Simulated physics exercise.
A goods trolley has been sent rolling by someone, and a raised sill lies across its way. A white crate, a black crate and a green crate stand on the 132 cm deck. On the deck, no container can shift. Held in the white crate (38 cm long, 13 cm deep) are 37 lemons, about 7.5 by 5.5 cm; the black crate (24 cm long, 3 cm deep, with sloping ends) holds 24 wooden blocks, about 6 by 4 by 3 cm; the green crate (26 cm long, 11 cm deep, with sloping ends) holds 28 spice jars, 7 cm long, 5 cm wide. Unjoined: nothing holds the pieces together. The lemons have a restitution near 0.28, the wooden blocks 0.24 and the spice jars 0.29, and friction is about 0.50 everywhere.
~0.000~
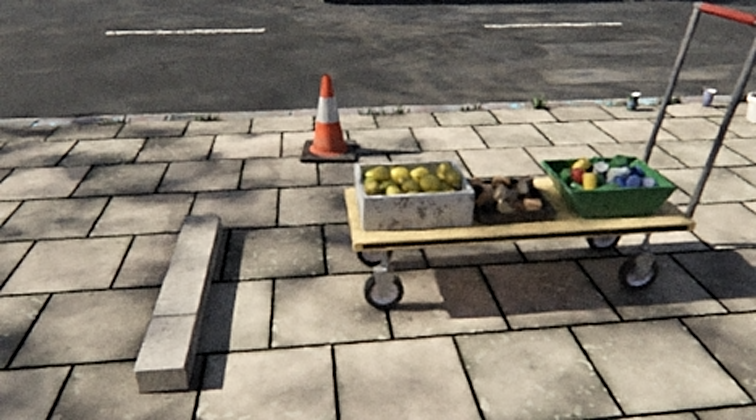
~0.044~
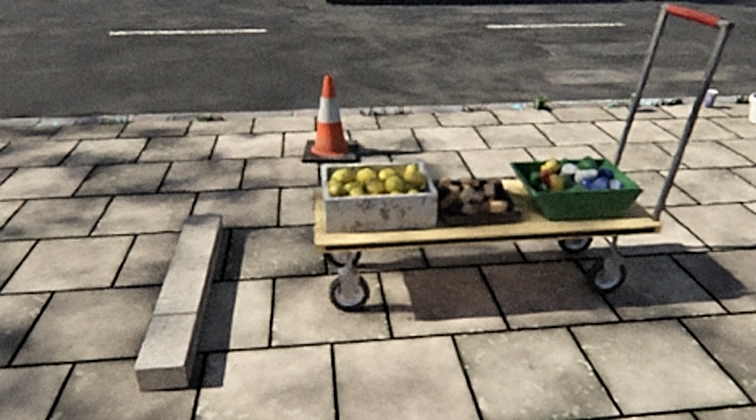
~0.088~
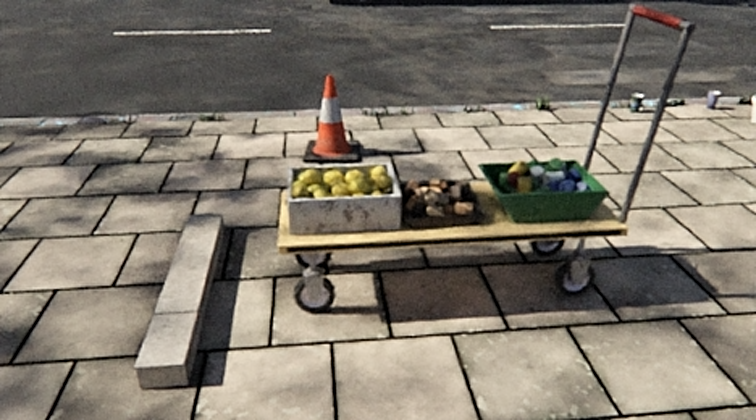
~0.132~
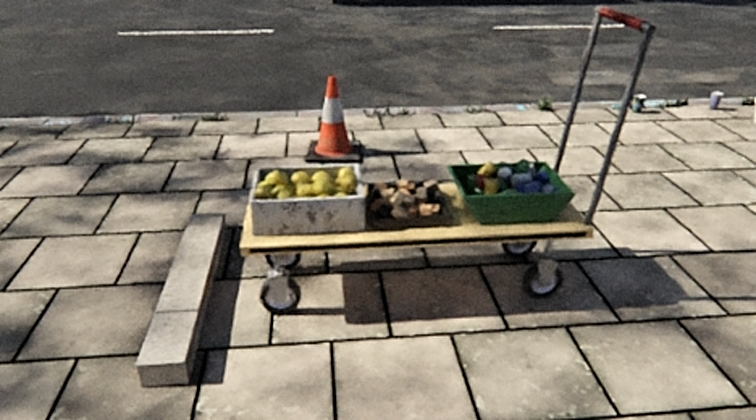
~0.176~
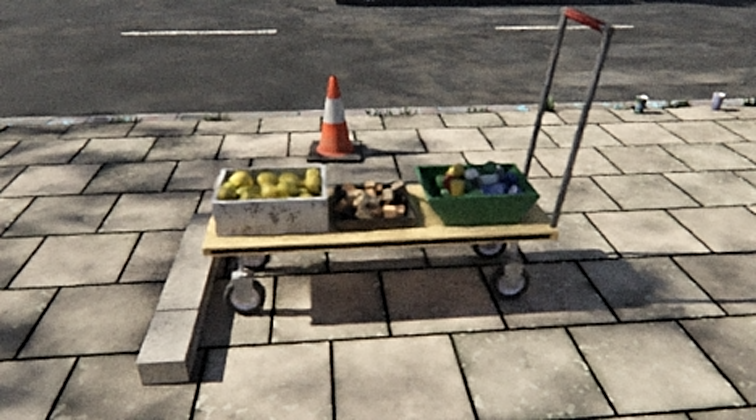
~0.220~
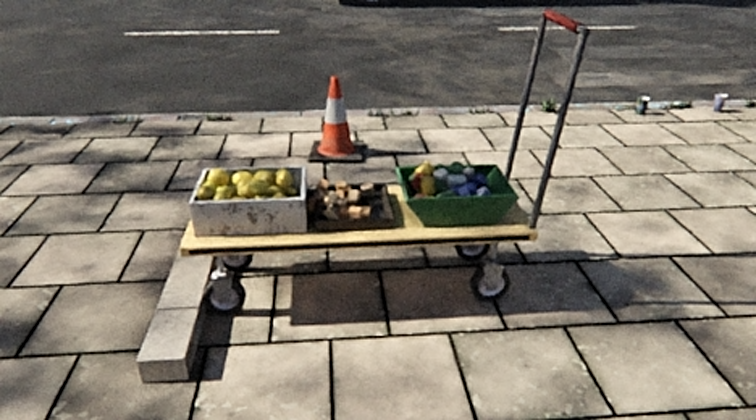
A flat trolley with a yellowish deck and red-topped handle stands out on a sunlit paved sidewalk beside a road, seen from slightly above as the camera shifts very slightly. It carries yellow lemons in a white crate at left, wooden blocks in a low dark one, and colourful jars in a green one, with an orange-and-white cone behind. The trolley rolls left until its leading wheels meet a pale raised sill.
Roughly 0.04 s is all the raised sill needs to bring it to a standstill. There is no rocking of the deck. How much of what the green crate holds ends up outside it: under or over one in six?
Over one in six of it.
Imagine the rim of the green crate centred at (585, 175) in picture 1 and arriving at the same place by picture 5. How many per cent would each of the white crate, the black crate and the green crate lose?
In that case you'd see white crate at 0, black crate at 30 and green crate at 30 percent.
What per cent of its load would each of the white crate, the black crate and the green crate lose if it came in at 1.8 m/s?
Then white crate 0, black crate 20, green crate 10 per cent.
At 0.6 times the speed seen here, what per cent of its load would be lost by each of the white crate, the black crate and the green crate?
White crate 0, black crate 20, green crate 10 per cent.
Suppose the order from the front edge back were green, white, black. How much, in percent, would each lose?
In that arrangement the white crate sheds 10 per cent of its load, the black crate 50 per cent, and the green crate 20 per cent.
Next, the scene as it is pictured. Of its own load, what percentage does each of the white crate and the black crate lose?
For the white crate it's 10 %, and for the black crate it's 30 %.
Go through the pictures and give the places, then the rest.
In the first frame (places track the rim corner closest to us here; the camera moves round a little), green crate (572, 191); white crate (366, 197); 62 cm to go; all still inside.
In the second frame, green crate (537, 193); white crate (329, 199); 48 cm to go.
In the third frame, green crate (502, 195); white crate (291, 200); 35 cm to go.
In the fourth frame, green crate (466, 197); white crate (253, 201); 21 cm to go.
In the fifth frame, green crate (430, 198); white crate (215, 202); 8 cm to go.
In the sixth frame, green crate (408, 199); white crate (193, 202); stopping; 2 out, the lowest block at (313, 203).
After 0.28 s, the white crate has all 37, the black crate is down by 3 of 24 and the green crate is down by 1 of 28.
After 0.40 s, the white crate has all 37, the black crate is down by 5 of 24 and the green crate is down by 6 of 28.
After 0.63 s, the white crate is down by 3 of 37, the black crate is down by 7 of 24 and the green crate is down by 7 of 28.
Outcome (at 1.14 s), the white crate is down by 3 of 37, the black crate is down by 7 of 24 and the green crate is down by 7 of 28. Asked share, 7 of 28, 25 per cent.
